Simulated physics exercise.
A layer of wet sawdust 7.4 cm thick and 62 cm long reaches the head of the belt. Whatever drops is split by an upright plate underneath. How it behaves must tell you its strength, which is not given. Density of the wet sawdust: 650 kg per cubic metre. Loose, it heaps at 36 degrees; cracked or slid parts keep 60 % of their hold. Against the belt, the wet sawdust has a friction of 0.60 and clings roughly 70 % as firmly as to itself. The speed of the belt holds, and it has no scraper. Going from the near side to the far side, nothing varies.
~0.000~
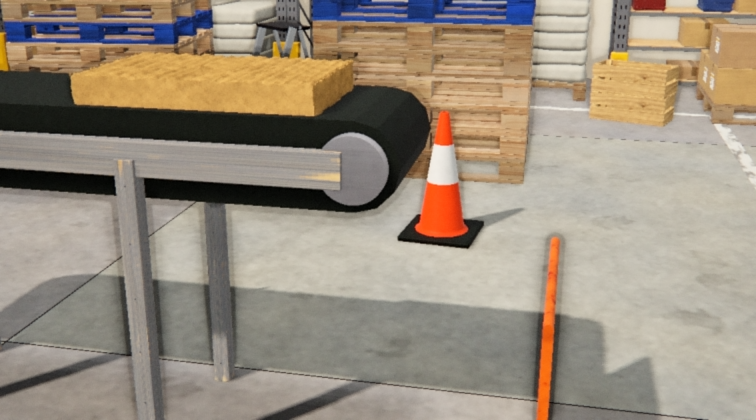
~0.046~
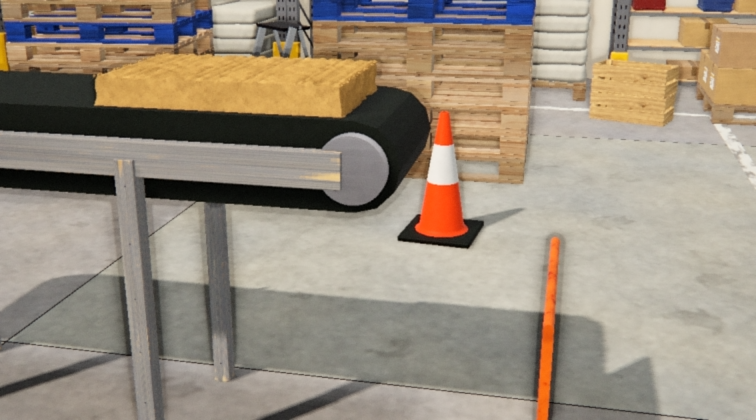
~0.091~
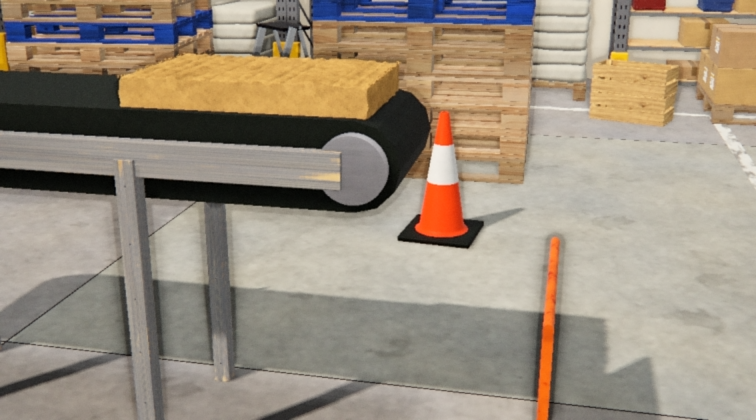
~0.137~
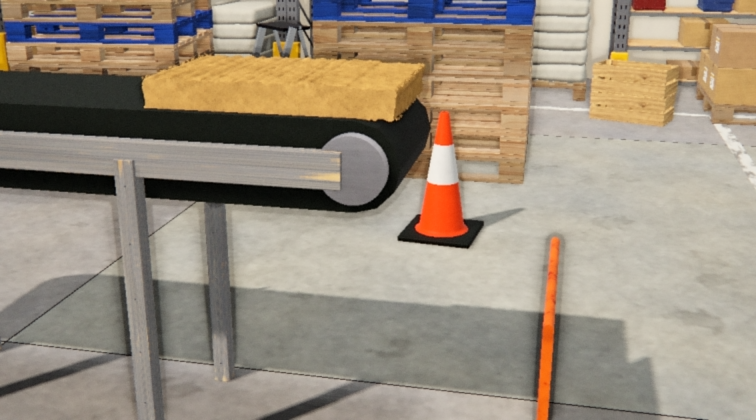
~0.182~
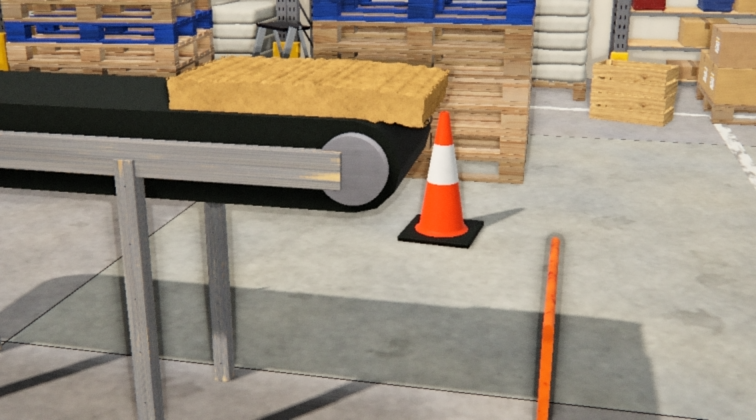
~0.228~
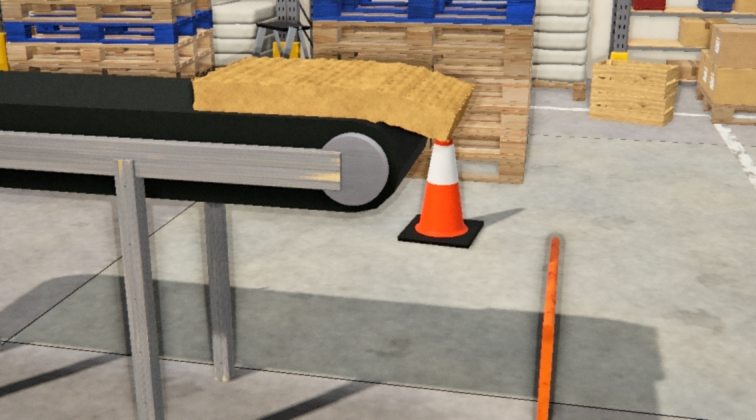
A conveyor belt carrying a slab of wet sawdust rightward past its end roller, the leading edge bending downward over an orange cone.
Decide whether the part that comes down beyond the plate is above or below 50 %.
Higher than 50 %.
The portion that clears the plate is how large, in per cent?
Estimate: Some 75 per cent.
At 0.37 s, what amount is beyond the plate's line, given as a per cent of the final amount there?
My estimate: Some 0 per cent.
After 0.37 s, 0 % is beyond the plate's line.
After 0.53 s, 23 % is beyond the plate's line.
After 0.69 s, 51 % is beyond the plate's line.
After 0.86 s, 77 % is beyond the plate's line.
After 2.00 s, 77 % is beyond the plate's line.
